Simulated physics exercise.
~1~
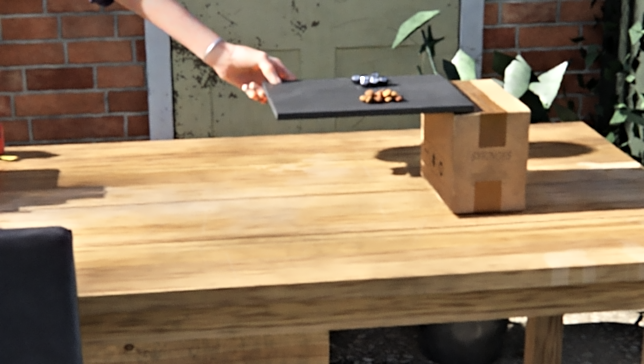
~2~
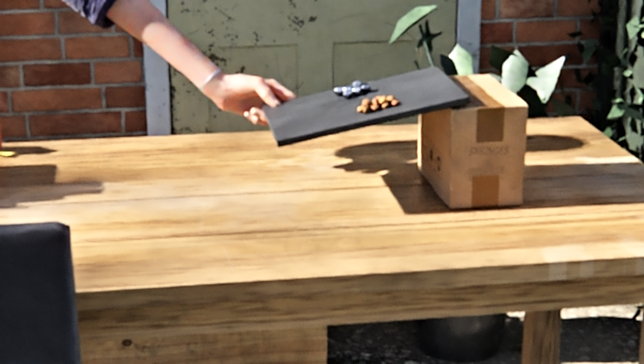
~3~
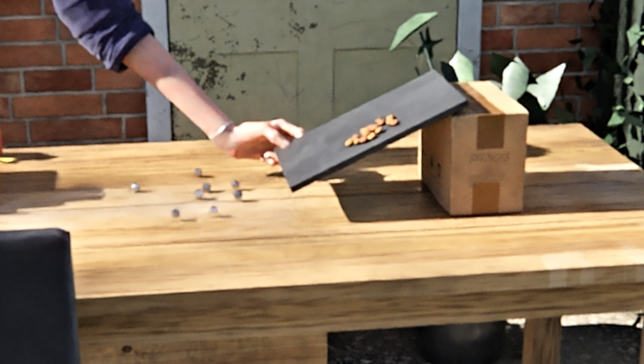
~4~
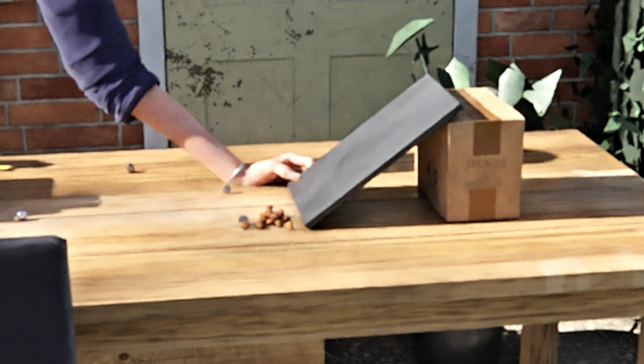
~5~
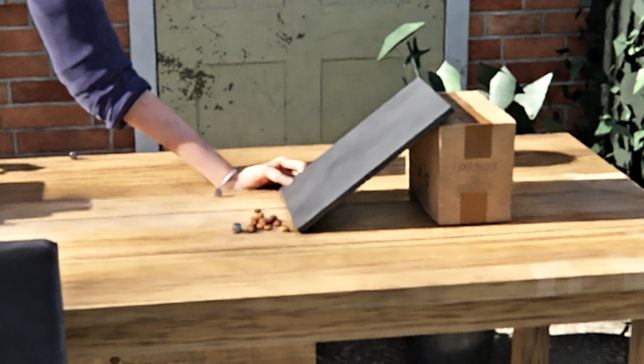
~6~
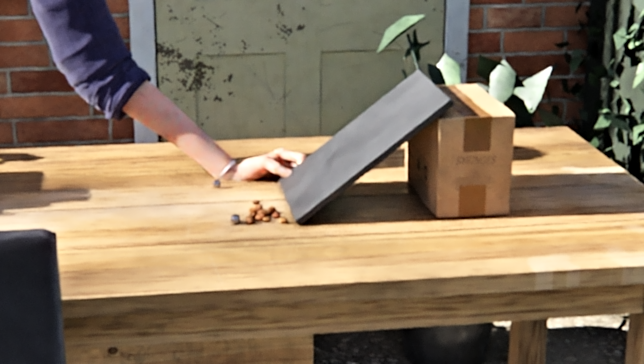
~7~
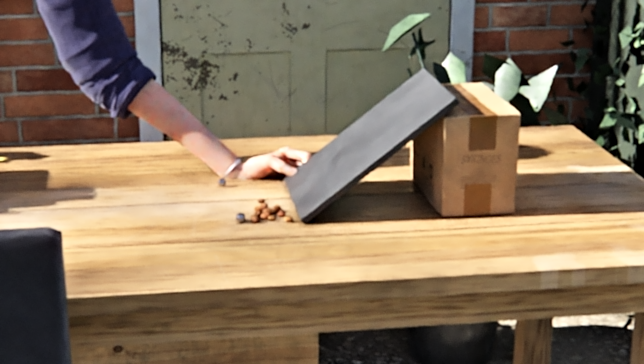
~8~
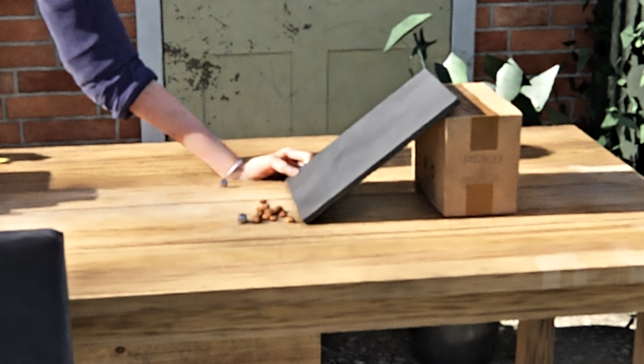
A dark flat board lies across a pale wooden table outdoors, its right end on a brown cardboard box and its left end held by a hand, seen from the front by a slightly swaying camera. Behind are a brick wall, a worn greenish door and leafy plants. Small brown pieces sit near the board's front edge, with greyish ones behind. As the hand lowers its end, the grey pieces roll off first and scatter leftward. The brown pieces then slide down and bunch at the board's foot. Finally the board rests steeply, most grey pieces gone from view, having travelled farther.
